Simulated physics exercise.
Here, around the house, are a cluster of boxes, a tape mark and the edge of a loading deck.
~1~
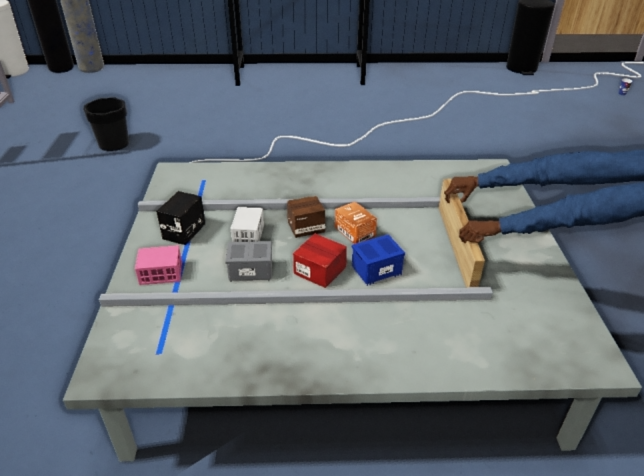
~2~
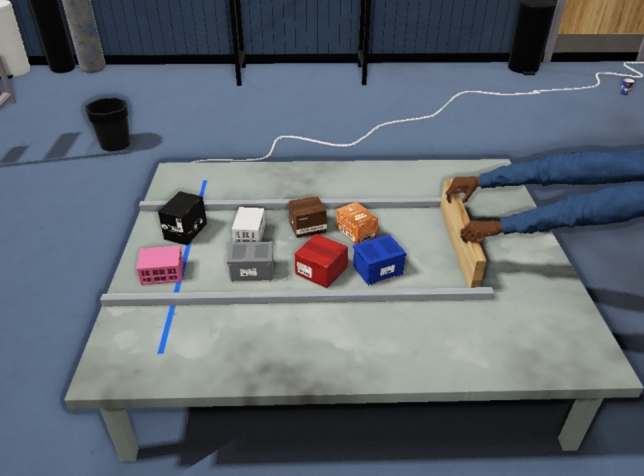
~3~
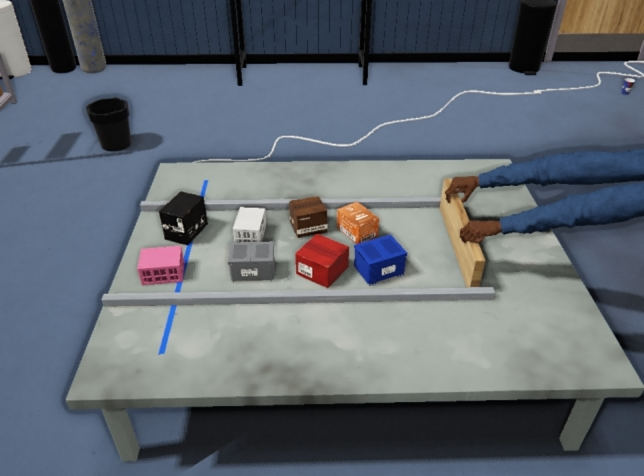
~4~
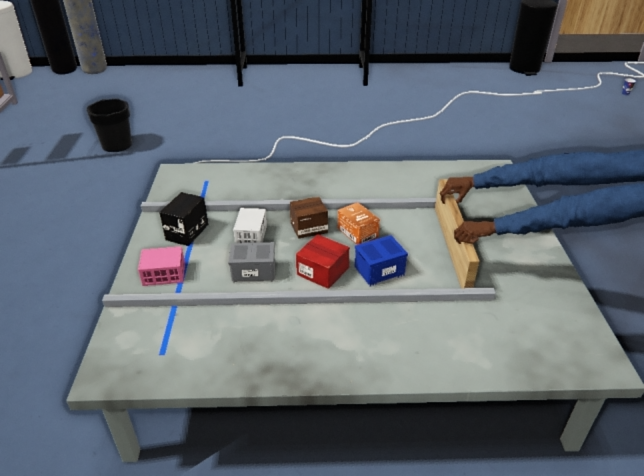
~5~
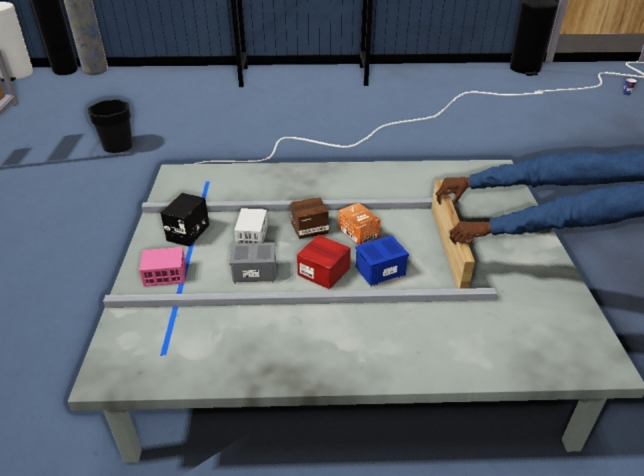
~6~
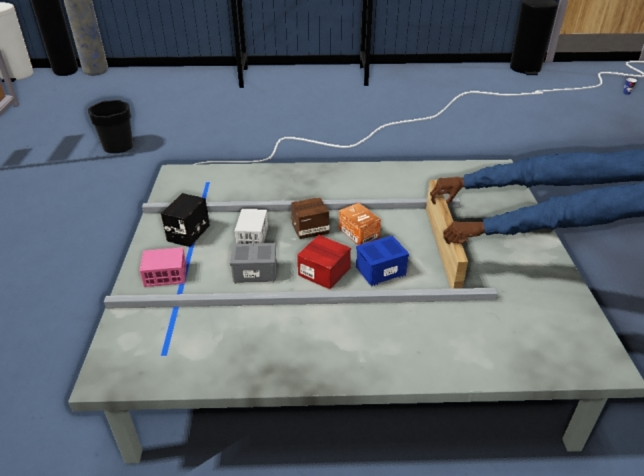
Two hands held a wooden plank upright on a grey table and slid it slightly left toward eight small, colourful boxes, which stayed put between two rails near a strip of blue tape.
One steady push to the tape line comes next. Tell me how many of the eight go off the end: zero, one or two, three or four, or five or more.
The number sent down is middling, three or four.
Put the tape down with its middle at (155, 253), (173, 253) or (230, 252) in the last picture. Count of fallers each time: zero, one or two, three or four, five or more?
Five or more; three to four; one or two.
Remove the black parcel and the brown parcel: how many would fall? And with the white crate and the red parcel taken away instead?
Taking the two tries in turn, it comes to 2 and 2.
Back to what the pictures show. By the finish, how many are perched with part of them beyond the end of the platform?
The number would be 1.
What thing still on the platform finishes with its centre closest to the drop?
That would be the red parcel.
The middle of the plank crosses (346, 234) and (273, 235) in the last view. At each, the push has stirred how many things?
The count is 5 at the first point and 8 at the second.
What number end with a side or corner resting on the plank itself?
2 in contact.
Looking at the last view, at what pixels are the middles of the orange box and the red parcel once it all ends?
In the last picture the orange box sits at (182, 223) while the red parcel sits at (119, 269).
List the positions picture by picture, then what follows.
The first picture shows pink crate (159, 265); black parcel (182, 218); white crate (248, 227); plank (459, 231); tape (186, 251).
The second picture shows black parcel (183, 218); orange box (357, 223).
The third picture shows white crate (250, 227); plank (460, 231).
The fourth picture shows pink crate (162, 266); brown parcel (309, 217).
The fifth picture shows black parcel (186, 219); grey tote (254, 263).
The sixth picture shows pink crate (164, 267); black parcel (186, 220); white crate (252, 229); plank (445, 232); tape (190, 252).
A little later, none off yet; pink crate at rest near (164, 267); black parcel at rest near (186, 220); white crate at rest near (252, 229).
Next, none off yet; pink crate shifted about its own width near (129, 266); black parcel shifted a little near (179, 220); white crate shifted about its own width near (205, 237).
When it is over, the number that fall off is three or four; down, grey tote, black parcel and pink crate.
